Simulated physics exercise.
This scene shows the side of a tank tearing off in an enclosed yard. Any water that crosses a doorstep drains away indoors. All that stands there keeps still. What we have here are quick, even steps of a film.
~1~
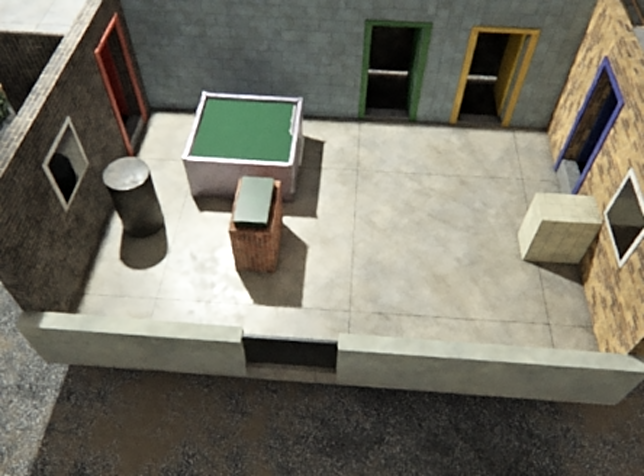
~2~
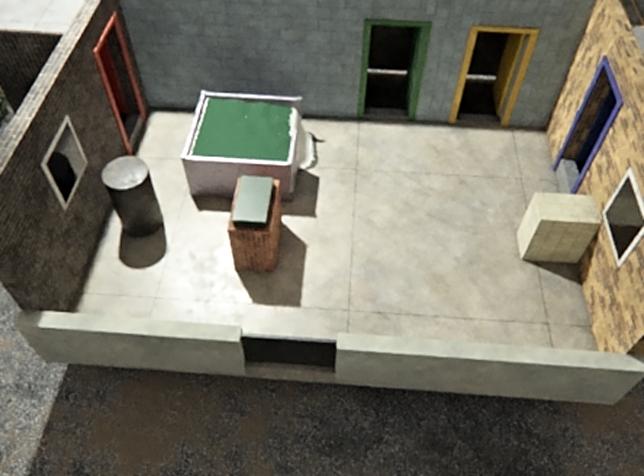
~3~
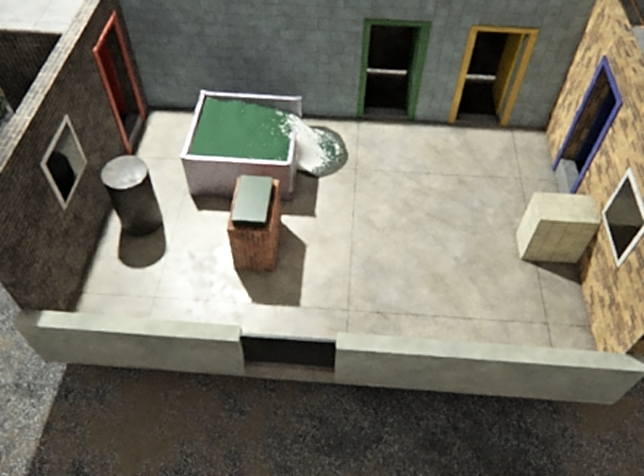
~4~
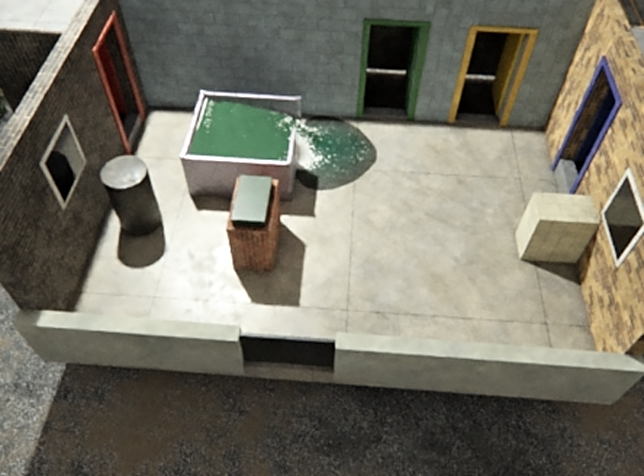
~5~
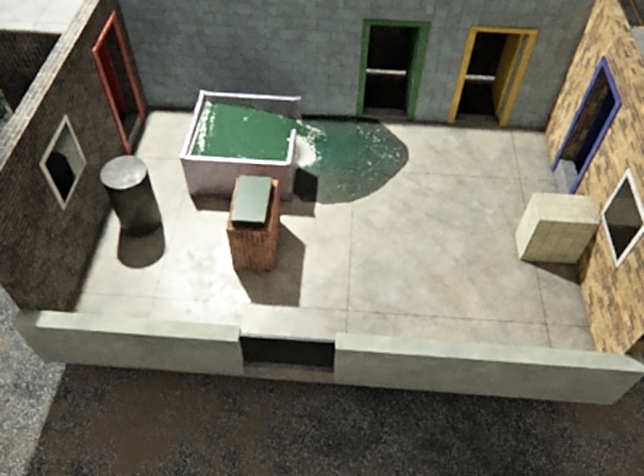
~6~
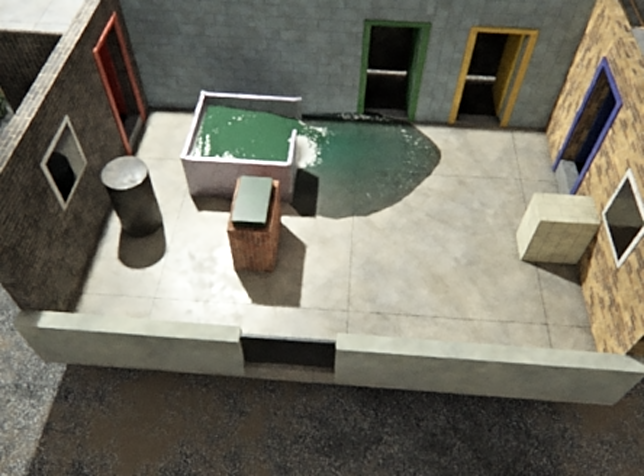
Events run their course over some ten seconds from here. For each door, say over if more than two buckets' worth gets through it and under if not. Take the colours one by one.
Green door: Over, red door: Under, yellow door: Over, blue door: Under.
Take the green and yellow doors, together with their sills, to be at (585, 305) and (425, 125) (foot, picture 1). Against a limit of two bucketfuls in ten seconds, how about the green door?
Well, the way I see it, the green door stays short of the threshold.
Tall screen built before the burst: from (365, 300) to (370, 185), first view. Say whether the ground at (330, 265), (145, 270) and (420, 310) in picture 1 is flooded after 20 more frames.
Taking the points in the order given, they are inundated, high and dry and high and dry.
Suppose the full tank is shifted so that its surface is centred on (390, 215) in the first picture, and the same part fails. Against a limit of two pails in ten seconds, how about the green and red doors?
The green door falls short, while the red door falls short.
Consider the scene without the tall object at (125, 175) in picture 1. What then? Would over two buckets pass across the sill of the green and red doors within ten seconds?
Going through them, I find the green door overflows and the red door escapes flooding.
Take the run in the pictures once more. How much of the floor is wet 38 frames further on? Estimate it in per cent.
Share estimate: About 70 per cent.
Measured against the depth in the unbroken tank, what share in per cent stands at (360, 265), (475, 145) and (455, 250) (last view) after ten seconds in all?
Respectively 4, 8 and 6 per cent.
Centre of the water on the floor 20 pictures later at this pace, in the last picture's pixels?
Near (378, 176).
A moment on, water covers 30 % of the floor; the green door under two buckets in, the red door not reached, the yellow door wet at the sill, nothing in, the blue door not reached.
Next, water covers 40 % of the floor; the green door over two buckets in, the red door not reached, the yellow door under two buckets in, the blue door wet at the sill, nothing in.
Then, water covers 45 % of the floor; the green door over two buckets in, the red door not reached, the yellow door under two buckets in, the blue door wet at the sill, nothing in.
Later, water covers 70 % of the floor; the green door far over two buckets in, the red door wet at the sill, nothing in, the yellow door over two buckets in, the blue door wet at the sill, nothing in.
In the end, water covers 85 % of the floor; the green door far over two buckets in, the red door wet at the sill, nothing in, the yellow door far over two buckets in, the blue door wet at the sill, nothing in.
